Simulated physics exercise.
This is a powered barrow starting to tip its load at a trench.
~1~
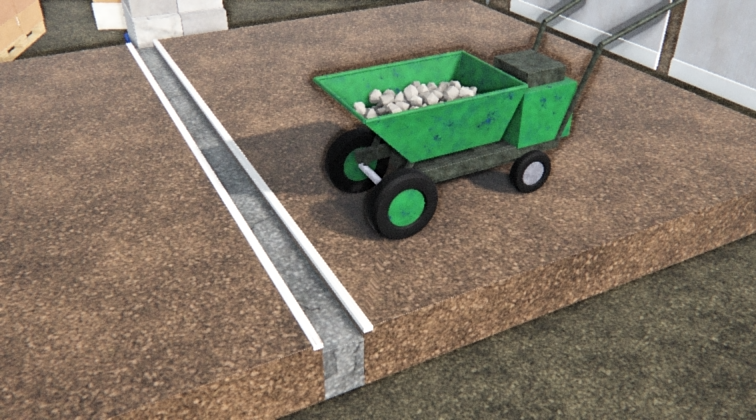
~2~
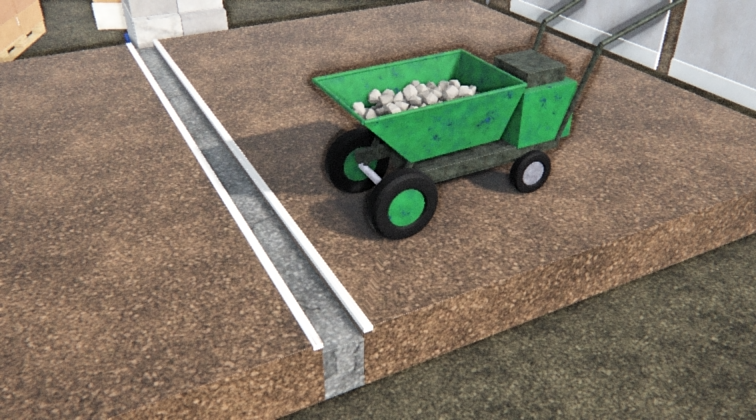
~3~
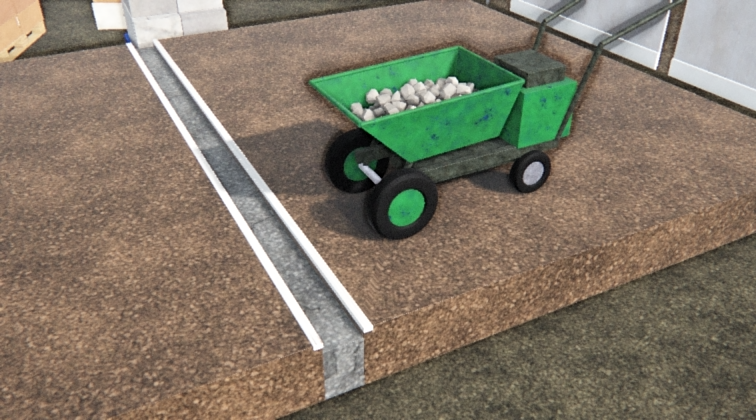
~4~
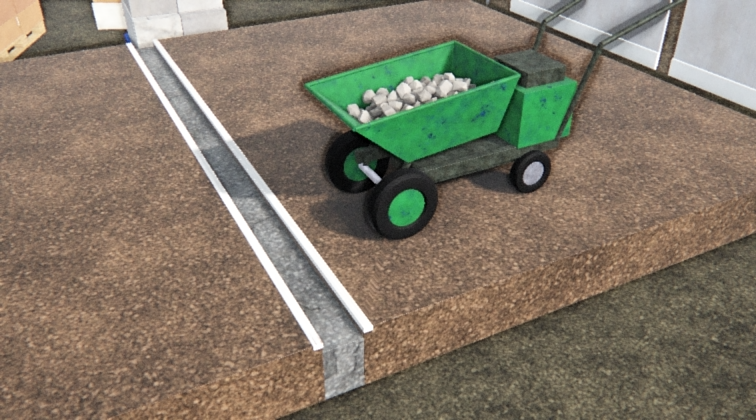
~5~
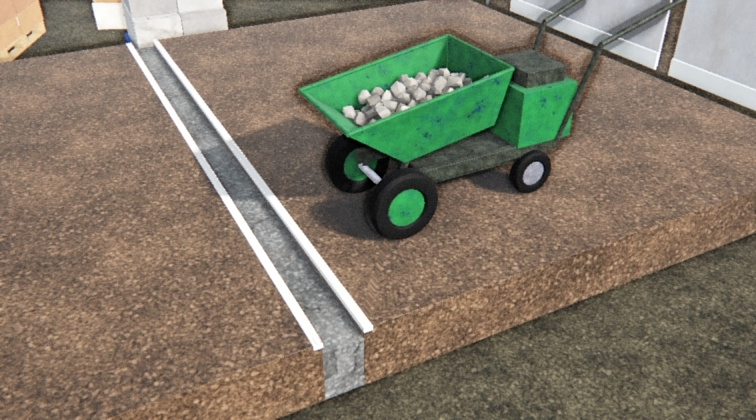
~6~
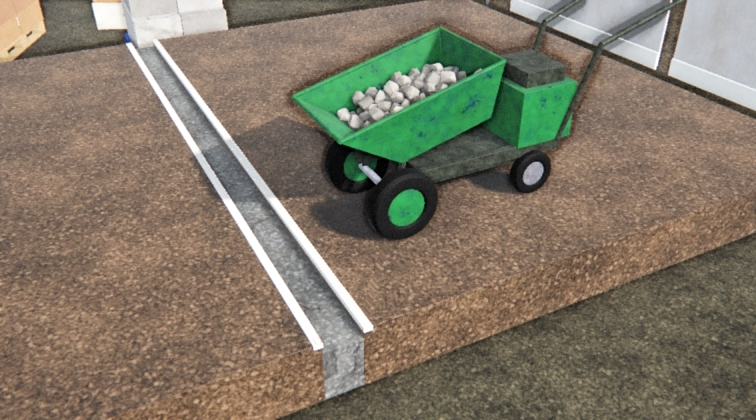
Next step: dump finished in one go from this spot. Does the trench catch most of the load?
No, the trench is likely to gain only a lesser share of it.
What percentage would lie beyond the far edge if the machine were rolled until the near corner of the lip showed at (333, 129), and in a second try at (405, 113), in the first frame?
First spot 70 per cent, second spot 10 per cent.
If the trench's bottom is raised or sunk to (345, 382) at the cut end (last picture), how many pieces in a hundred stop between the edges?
Close to 60 per cent, I reckon.
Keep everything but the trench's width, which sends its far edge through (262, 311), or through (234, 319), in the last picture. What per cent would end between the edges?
60 %, 80 %.
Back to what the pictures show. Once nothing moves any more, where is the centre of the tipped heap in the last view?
Once nothing moves, the middle sits near (244, 246).
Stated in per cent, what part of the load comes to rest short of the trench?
0 percent.
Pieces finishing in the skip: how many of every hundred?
About 30 per cent.
Soon, skip tipped steeply; all in the skip.
A while on, skip tipped right over; most in the skip; a small part in or heaped over the trench; a small part beyond it; a stray few falling.
Towards the end, skip tipped right over; about a third in the skip; about a quarter in or heaped over the trench; about half beyond it.
Finally, skip tipped right over; about a third in the skip; about a quarter in or heaped over the trench; about half beyond it.
